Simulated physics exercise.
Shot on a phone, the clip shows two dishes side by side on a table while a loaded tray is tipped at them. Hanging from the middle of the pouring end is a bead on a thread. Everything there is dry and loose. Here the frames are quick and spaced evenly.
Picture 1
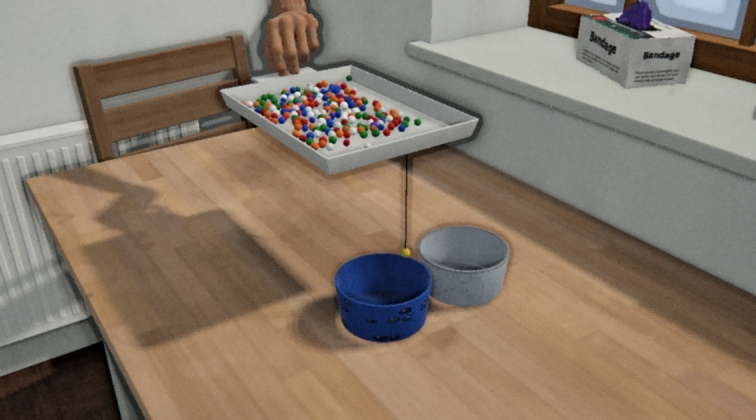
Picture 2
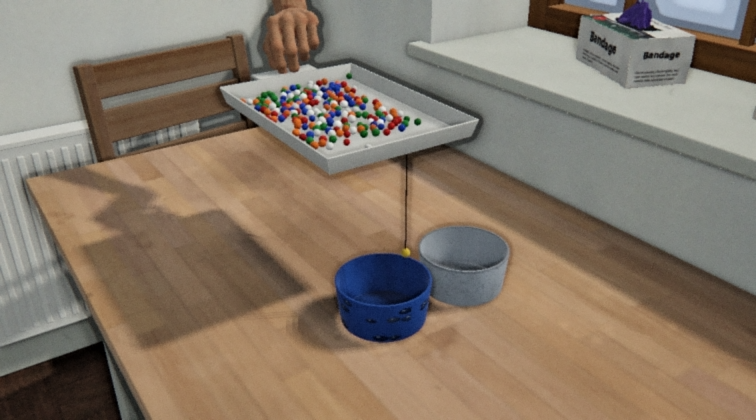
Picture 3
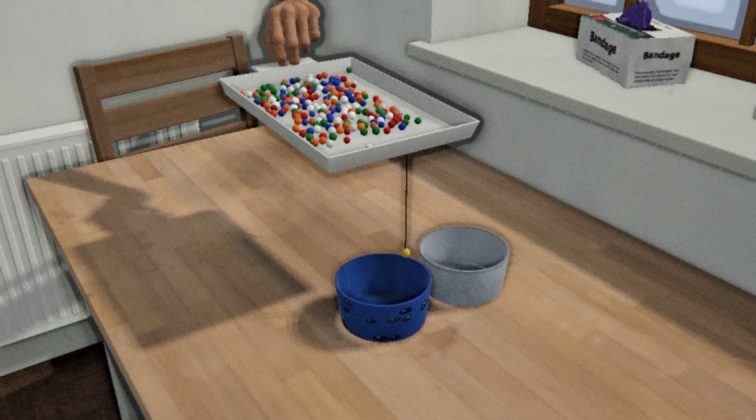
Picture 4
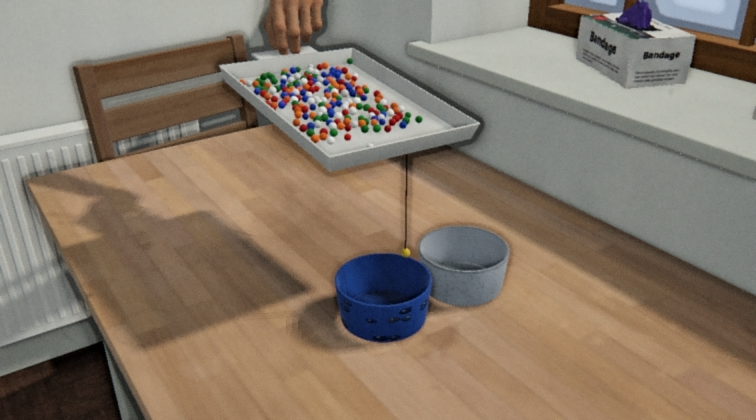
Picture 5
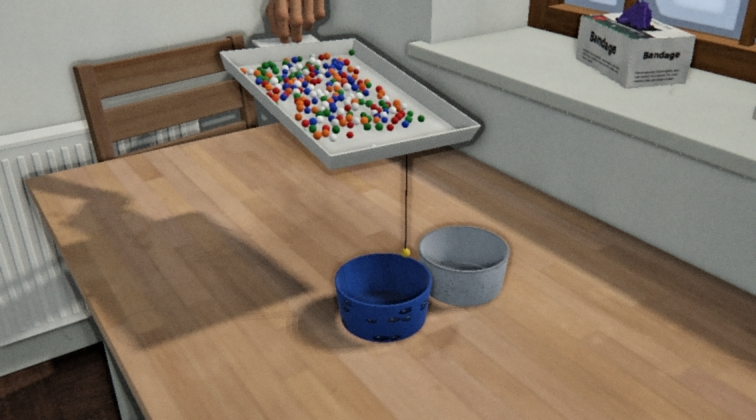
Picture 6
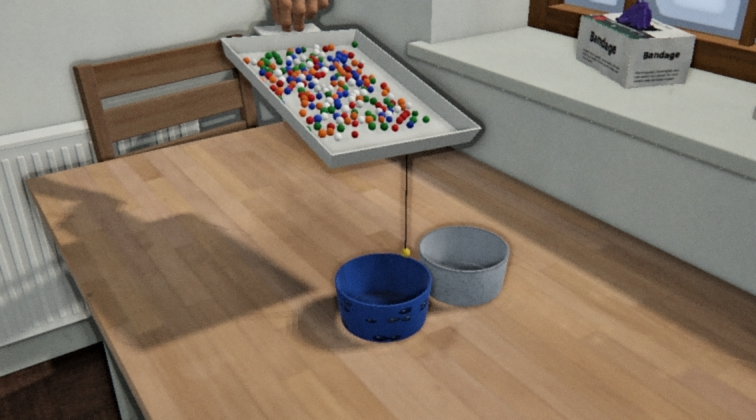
On a light wooden table beside a pale windowsill, seen from slightly above by a still camera, a chair and radiator stand behind. A hand at the upper left holds a white tray of small multicoloured beads above a blue dish and a grey dish, a yellow bead hanging on a thread from its near edge. The hand raises the tray's far end steadily, and the beads shift and spread across it.
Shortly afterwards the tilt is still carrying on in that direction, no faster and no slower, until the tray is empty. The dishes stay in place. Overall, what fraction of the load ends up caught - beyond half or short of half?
The amount caught is going to be bigger than the amount missed.
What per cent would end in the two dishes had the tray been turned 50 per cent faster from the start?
It would be close to 60 per cent.
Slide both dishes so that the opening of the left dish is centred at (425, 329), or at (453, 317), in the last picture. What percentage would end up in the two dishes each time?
Roughly 0% on the first try and 10% on the second.
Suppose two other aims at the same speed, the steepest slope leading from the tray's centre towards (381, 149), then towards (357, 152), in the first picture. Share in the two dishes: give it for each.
So it's 30 percent with the first slope and 30 percent with the other.
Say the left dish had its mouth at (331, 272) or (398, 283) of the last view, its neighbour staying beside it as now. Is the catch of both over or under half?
Well, the minor share the first time and the bulk the second time.
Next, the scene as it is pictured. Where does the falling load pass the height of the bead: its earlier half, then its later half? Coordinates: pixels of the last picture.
First close to (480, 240), next close to (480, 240).
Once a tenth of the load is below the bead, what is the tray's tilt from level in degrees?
The angle is around 55°.
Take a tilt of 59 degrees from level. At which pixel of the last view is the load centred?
Look about (446, 139) in the last picture.
Just after the last frame, tray tipped steeply; the larger part on the tray; just a few in the left dish; about a tenth in the right dish; just a few outside both; about a tenth in the air.
A moment on, tray tipped right over; just a few on the tray; just a few in the left dish; roughly two thirds in the right dish; roughly a quarter outside both; about a tenth in the air.
Further on, tray tipped past a quarter turn; just a few in the left dish; the larger part in the right dish; roughly a quarter outside both.
When it is over, tray tipped past a quarter turn; just a few in the left dish; the larger part in the right dish; roughly a quarter outside both.
